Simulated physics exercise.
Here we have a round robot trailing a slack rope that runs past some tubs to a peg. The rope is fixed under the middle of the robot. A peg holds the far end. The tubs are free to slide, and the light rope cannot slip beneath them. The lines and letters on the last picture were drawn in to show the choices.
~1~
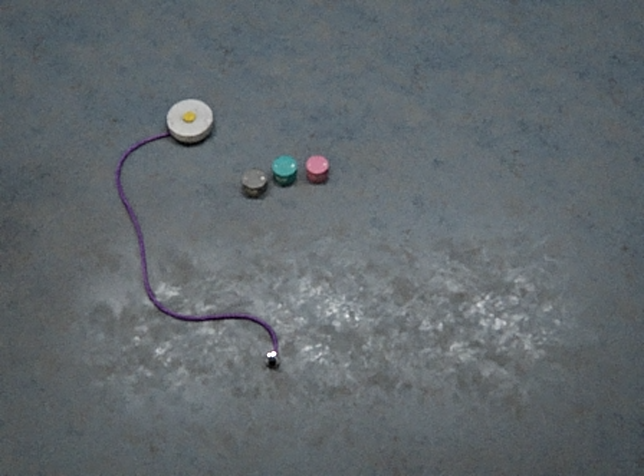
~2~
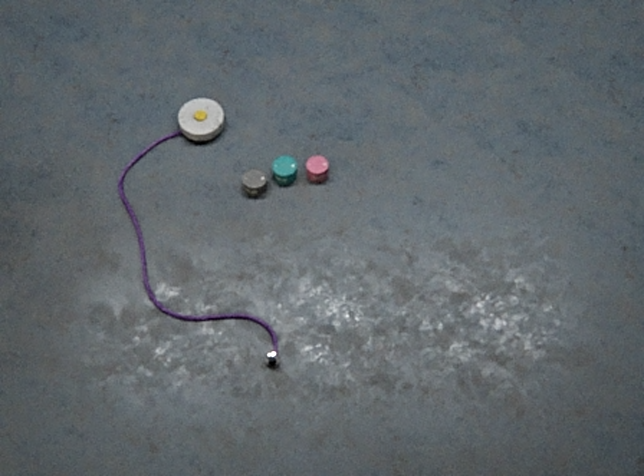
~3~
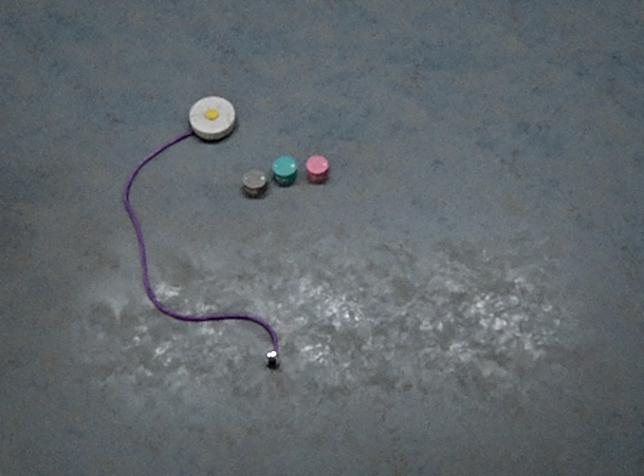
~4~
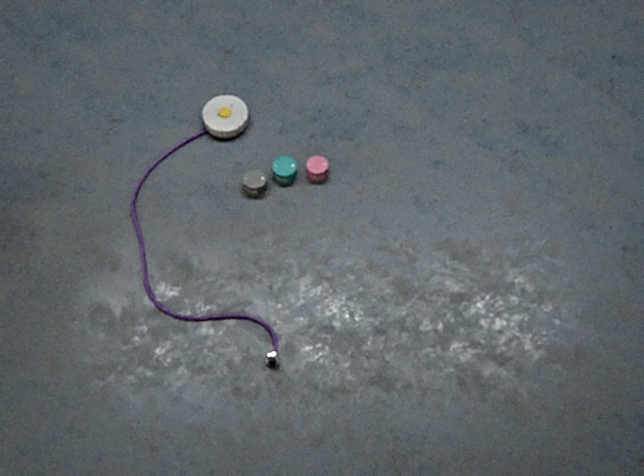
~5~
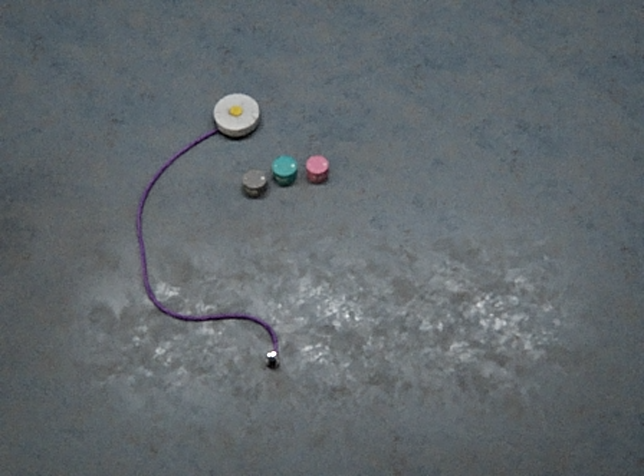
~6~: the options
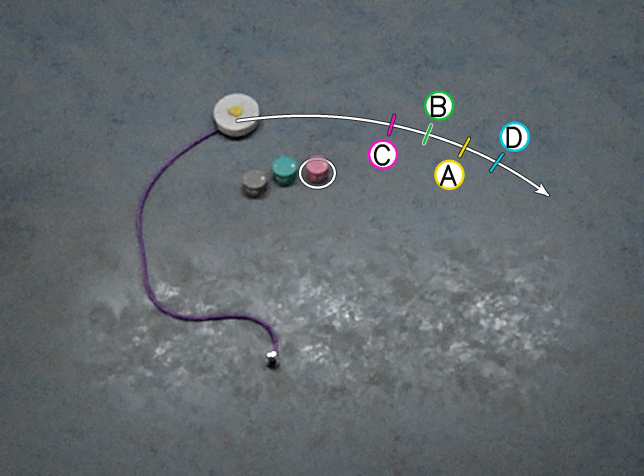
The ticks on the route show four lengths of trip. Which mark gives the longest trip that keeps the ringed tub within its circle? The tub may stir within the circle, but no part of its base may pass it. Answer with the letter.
Stop at A.
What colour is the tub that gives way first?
The grey tub.
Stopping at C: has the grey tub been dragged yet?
By then, no.
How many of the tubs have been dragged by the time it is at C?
The count is none.
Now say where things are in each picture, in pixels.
Robot (190, 122); peg (272, 358); turquoise tub (285, 170), in the first picture.
Robot (202, 120); grey tub (255, 182), in the second picture.
Robot (213, 119); turquoise tub (285, 170), in the third picture.
Robot (226, 117); grey tub (255, 182), in the fourth picture.
Robot (237, 116); turquoise tub (285, 170); pink tub (317, 169); grey tub (255, 182), in the fifth picture.
On the marked copy, A at (464, 147); B at (427, 134); C at (392, 125); D at (497, 162); the ring at (317, 173); the route from (238, 121) via (399, 127) to (548, 195).
With A. Early on, robot (318, 111); pink tub (317, 169).
Further on, robot (399, 122); pink tub (317, 169).
At the end, robot (465, 143); turquoise tub (293, 174); pink tub (317, 169); grey tub (277, 191); the pink tub is still in its ring.
As for the rest, B is safe but short; C is safe but short; D drags the ringed tub to (330, 176).
